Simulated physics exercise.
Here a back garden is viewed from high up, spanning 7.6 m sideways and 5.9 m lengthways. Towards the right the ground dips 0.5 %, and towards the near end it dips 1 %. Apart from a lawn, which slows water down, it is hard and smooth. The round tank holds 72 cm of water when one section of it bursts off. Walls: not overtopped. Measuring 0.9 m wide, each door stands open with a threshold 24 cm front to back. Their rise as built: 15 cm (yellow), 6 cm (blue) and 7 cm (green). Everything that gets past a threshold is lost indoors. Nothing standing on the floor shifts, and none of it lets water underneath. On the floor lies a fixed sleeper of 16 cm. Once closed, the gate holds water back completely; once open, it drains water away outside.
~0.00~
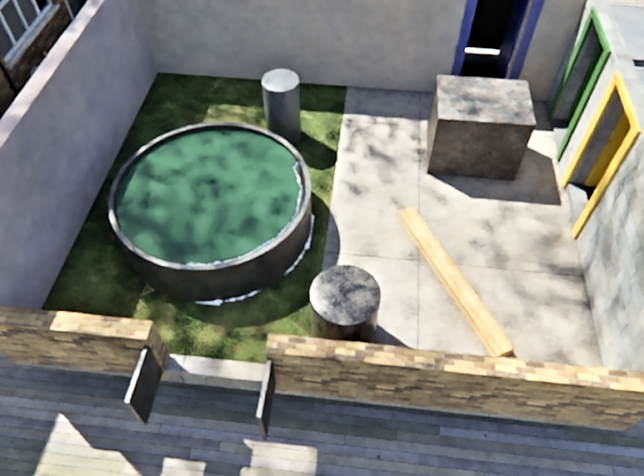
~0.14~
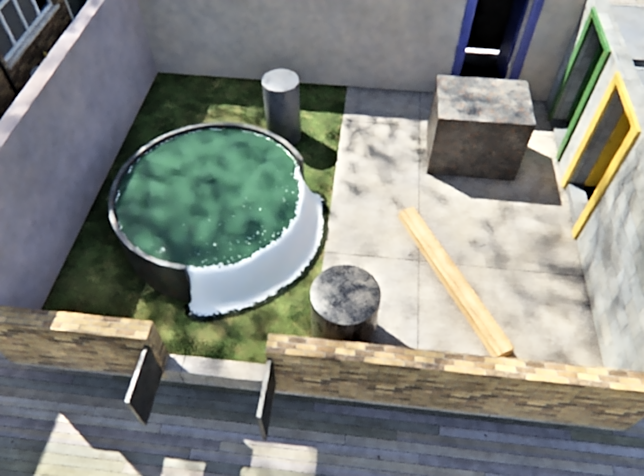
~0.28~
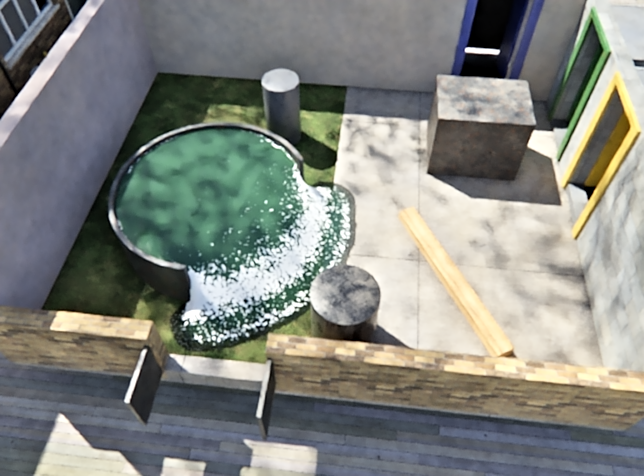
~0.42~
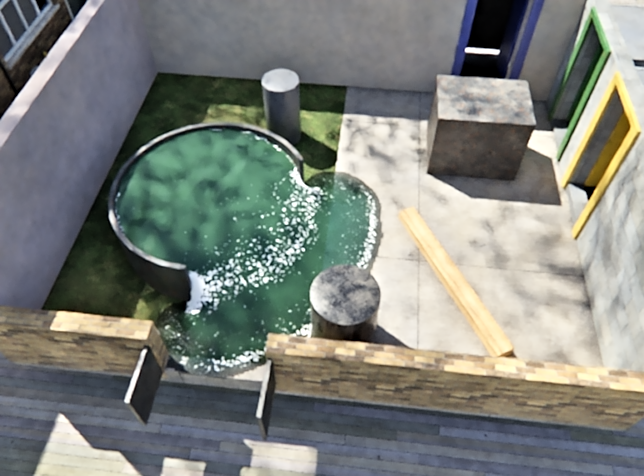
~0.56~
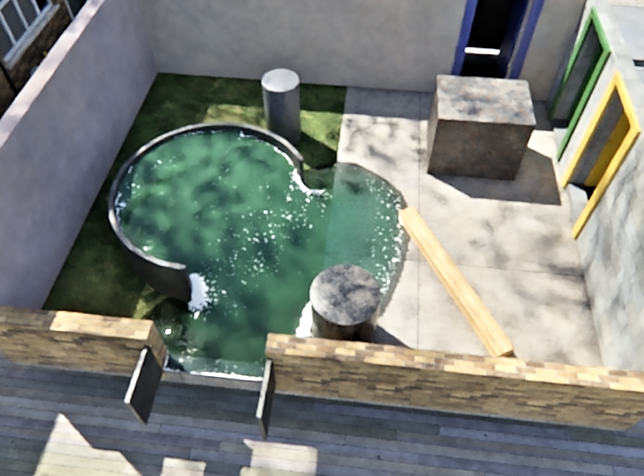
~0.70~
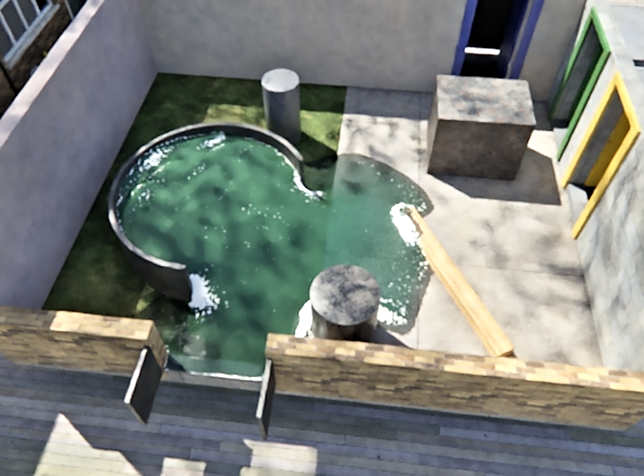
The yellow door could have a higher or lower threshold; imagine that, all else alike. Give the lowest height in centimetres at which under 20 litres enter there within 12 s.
15.5 cm.
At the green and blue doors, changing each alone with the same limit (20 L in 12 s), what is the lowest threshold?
About 10.0 cm at green and about 8.5 cm at blue.
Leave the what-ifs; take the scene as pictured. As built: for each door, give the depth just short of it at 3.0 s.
Lab note, cm: Yellow 17; blue 1; green 3.
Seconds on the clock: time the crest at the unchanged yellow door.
2.2 s.
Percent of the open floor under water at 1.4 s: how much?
About 40 per cent.
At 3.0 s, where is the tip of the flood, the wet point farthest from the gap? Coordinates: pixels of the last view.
Around (549, 117).
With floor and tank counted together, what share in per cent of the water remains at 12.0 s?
Around 66 percent is still there.
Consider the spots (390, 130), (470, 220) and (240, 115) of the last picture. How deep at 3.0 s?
Roughly 2, then 4, then 0 cm.
After 1.4 s water covers 40 % of the floor, deepest (52 cm) near (295, 366); it has not reached the yellow door.
After 3.0 s water covers 55 % of the floor, deepest (40 cm) near (594, 399); 17 cm at the yellow door, 11 litres in over its 15 cm threshold.
After 12.0 s water covers 95 % of the floor, deepest (15 cm) near (573, 231); 12 cm at the yellow door, 22 litres in over its 15 cm threshold.
At the yellow door as built, the water arrived by 1.9 s and peaked near 21 cm at 2.2 s.
Run again over the same 12 s with other heights there, 50 litres in over 12.5 cm, 10 litres over 17 cm. The limit of 20 litres is kept from about 15.5 cm up.
